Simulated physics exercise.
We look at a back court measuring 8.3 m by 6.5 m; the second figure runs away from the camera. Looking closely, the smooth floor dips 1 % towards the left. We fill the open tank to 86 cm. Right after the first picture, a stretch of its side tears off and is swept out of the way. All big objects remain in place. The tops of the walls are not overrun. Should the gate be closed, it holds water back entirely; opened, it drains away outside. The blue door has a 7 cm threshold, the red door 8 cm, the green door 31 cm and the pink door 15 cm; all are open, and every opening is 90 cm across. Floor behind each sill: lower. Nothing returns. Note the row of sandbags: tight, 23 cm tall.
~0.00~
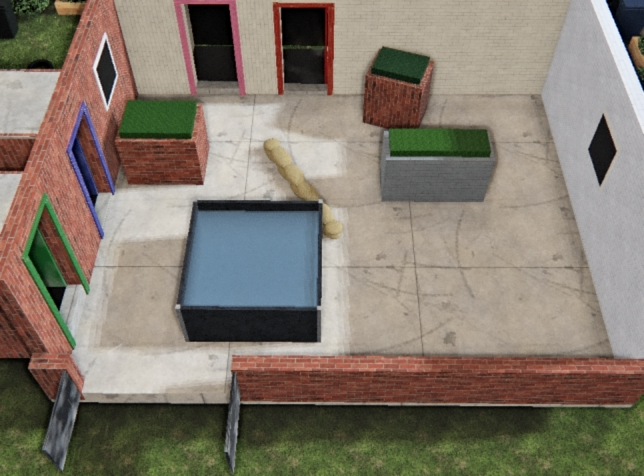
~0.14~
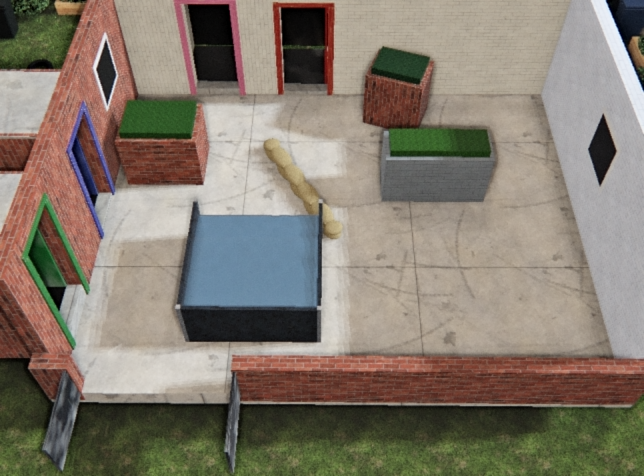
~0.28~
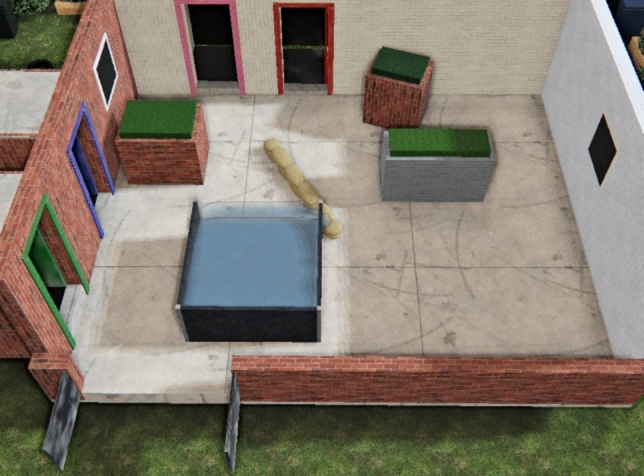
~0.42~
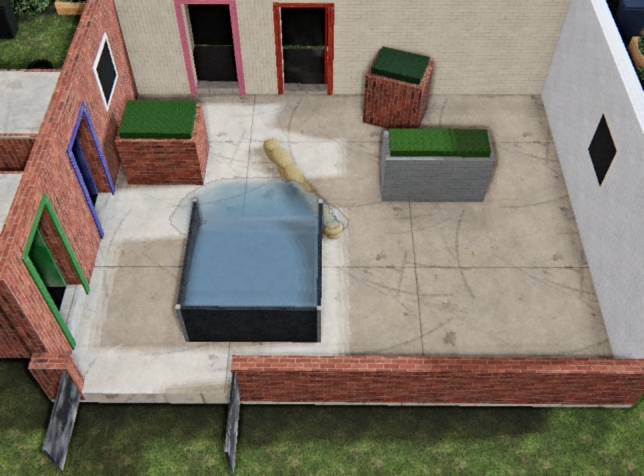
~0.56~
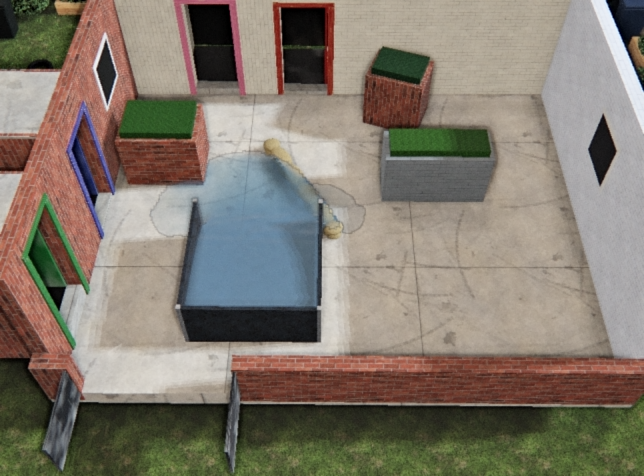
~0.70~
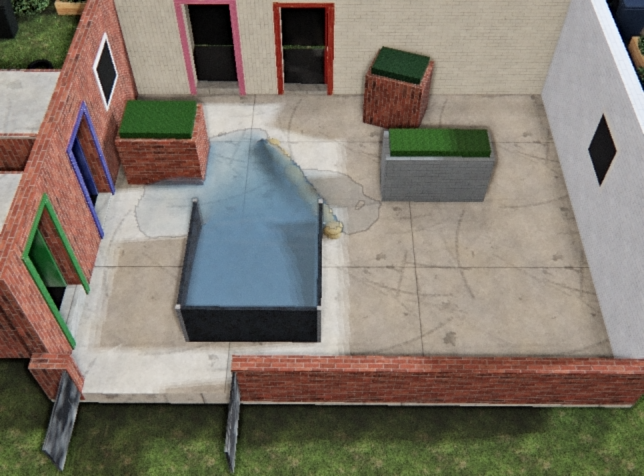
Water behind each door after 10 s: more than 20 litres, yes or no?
Blue door: Yes; red door: Yes; green door: No; pink door: Yes.
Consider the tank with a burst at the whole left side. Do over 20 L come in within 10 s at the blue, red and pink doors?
Note: Blue beyond the mark, red short of the mark, pink short of the mark.
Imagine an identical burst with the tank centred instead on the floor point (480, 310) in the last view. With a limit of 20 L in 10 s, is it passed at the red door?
Against the limit, the red door gets more than that.
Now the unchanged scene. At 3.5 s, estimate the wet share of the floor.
Roughly 40 % of the floor.
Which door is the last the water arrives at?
It's the green door.
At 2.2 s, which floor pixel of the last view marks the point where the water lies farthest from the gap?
Around pixel (139, 94).
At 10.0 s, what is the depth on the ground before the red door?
Depth: Approx. 8.0 cm.
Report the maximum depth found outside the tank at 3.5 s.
About 34 cm at most.
After 1.4 s water covers 25 % of the floor and is deepest (45 cm) near (319, 230); blue door 12 cm at the sill, 2 L in, red door not reached, green door not reached, pink door 11 cm at the sill, 60 L in.
After 2.2 s water covers 35 % of the floor and is deepest (49 cm) near (139, 94); blue door 18 cm at the sill, 42 L in, red door 18 cm at the sill, 6 L in, green door not reached, pink door 30 cm at the sill, 279 L in.
After 3.5 s water covers 40 % of the floor and is deepest (34 cm) near (139, 94); blue door 21 cm at the sill, 112 L in, red door 14 cm at the sill, 52 L in, green door 2 cm at the sill, 0 L in, pink door 28 cm at the sill, 446 L in.
After 6.0 s water covers 60 % of the floor and is deepest (18 cm) near (365, 112); blue door 14 cm at the sill, 244 L in, red door 12 cm at the sill, 81 L in, green door 5 cm at the sill, 0 L in, pink door 10 cm at the sill, 499 L in.
After 10.0 s water covers 90 % of the floor and is deepest (11 cm) near (67, 378); blue door 10 cm at the sill, 292 L in, red door 8 cm at the sill, 101 L in, green door 5 cm at the sill, 0 L in, pink door 7 cm at the sill, 499 L in.
